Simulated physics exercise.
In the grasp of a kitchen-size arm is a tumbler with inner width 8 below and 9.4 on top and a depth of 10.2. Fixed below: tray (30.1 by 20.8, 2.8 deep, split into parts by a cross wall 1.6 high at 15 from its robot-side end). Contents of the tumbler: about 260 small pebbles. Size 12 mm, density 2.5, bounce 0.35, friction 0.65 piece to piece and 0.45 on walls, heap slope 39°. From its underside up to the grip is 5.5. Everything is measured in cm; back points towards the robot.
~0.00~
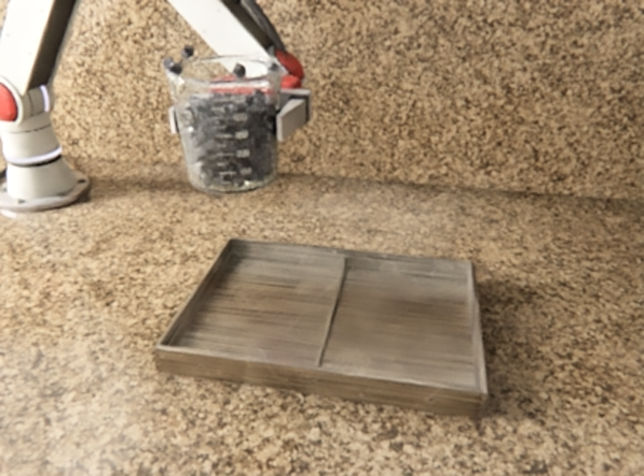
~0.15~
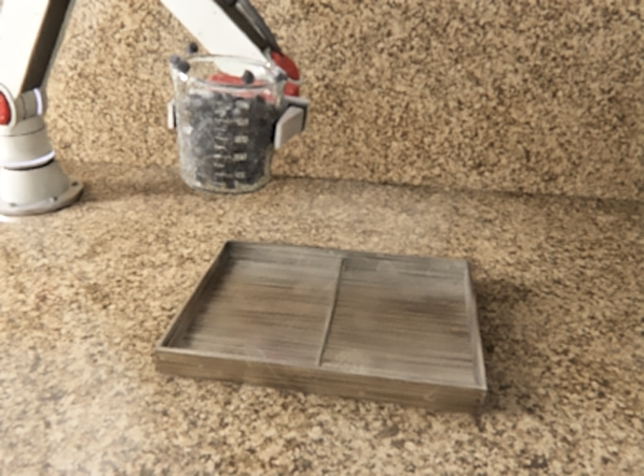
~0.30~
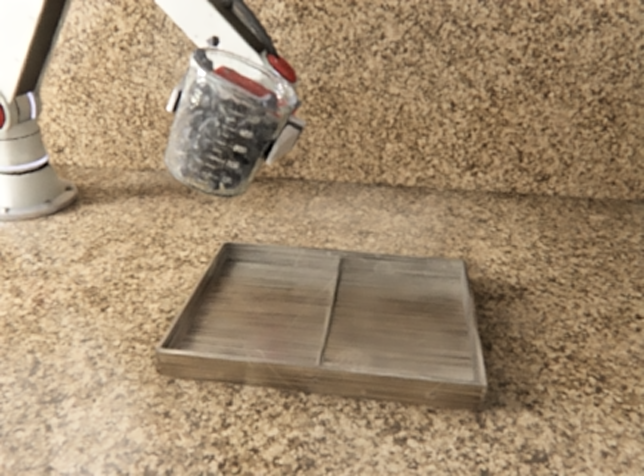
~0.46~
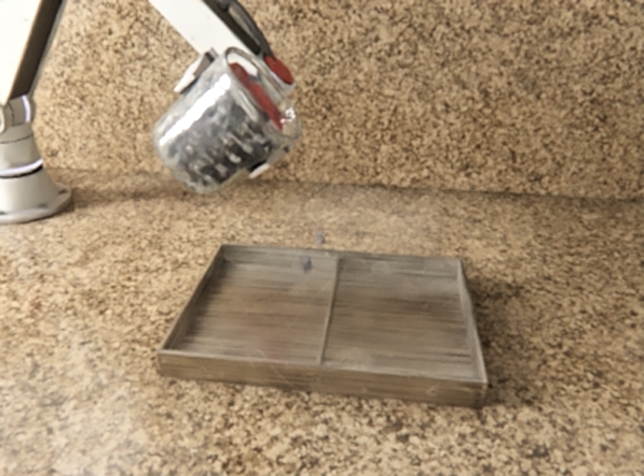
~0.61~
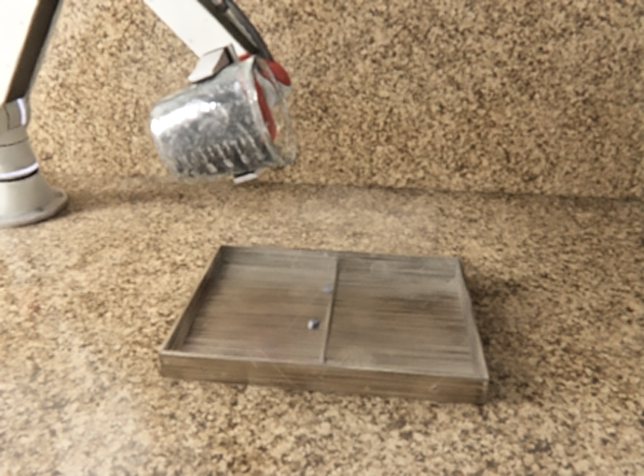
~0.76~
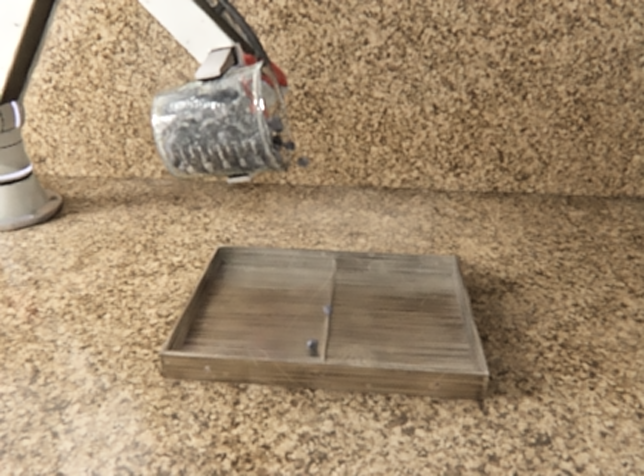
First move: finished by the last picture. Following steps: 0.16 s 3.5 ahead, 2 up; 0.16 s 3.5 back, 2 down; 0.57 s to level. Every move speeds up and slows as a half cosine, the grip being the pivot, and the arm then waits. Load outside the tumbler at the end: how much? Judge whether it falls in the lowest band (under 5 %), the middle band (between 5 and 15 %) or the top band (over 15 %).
It falls in the top band.
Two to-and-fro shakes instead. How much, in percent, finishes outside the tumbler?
It would come to about 35 %.
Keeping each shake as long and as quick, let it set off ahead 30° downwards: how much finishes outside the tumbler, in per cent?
Roughly 10 percent of it.
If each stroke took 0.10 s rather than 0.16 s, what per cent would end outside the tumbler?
In that case it would be near 65 percent.
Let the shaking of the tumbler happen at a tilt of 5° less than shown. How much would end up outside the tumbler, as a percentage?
Expected: Around 20 %.
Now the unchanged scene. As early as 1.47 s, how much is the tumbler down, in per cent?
Around 20 percent at that moment.
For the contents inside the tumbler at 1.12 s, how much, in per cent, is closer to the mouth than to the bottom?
Near 50 %.
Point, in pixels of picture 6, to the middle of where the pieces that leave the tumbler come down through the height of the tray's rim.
Look at roughly (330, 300) in the last picture.
After 1.12 s, tilted 77° forward, highest piece 24 above the table; 211 in the tumbler, 11 in the far-side part, 1 in the robot-side part, 34 in flight or on a rim.
After 1.47 s, tilted 17° forward, highest piece 26 above the table; 207 in the tumbler, 27 in the far-side part, 22 in the robot-side part, 1 in flight or on a rim.
After 1.85 s, level, highest piece 26 above the table; 207 in the tumbler, 28 in the far-side part, 22 in the robot-side part.
After 2.90 s, level, highest piece 26 above the table; 207 in the tumbler, 28 in the far-side part, 22 in the robot-side part.
In the end, 207 in the tumbler, 28 in the far-side part, 22 in the robot-side part. That is 19 % outside the tumbler.
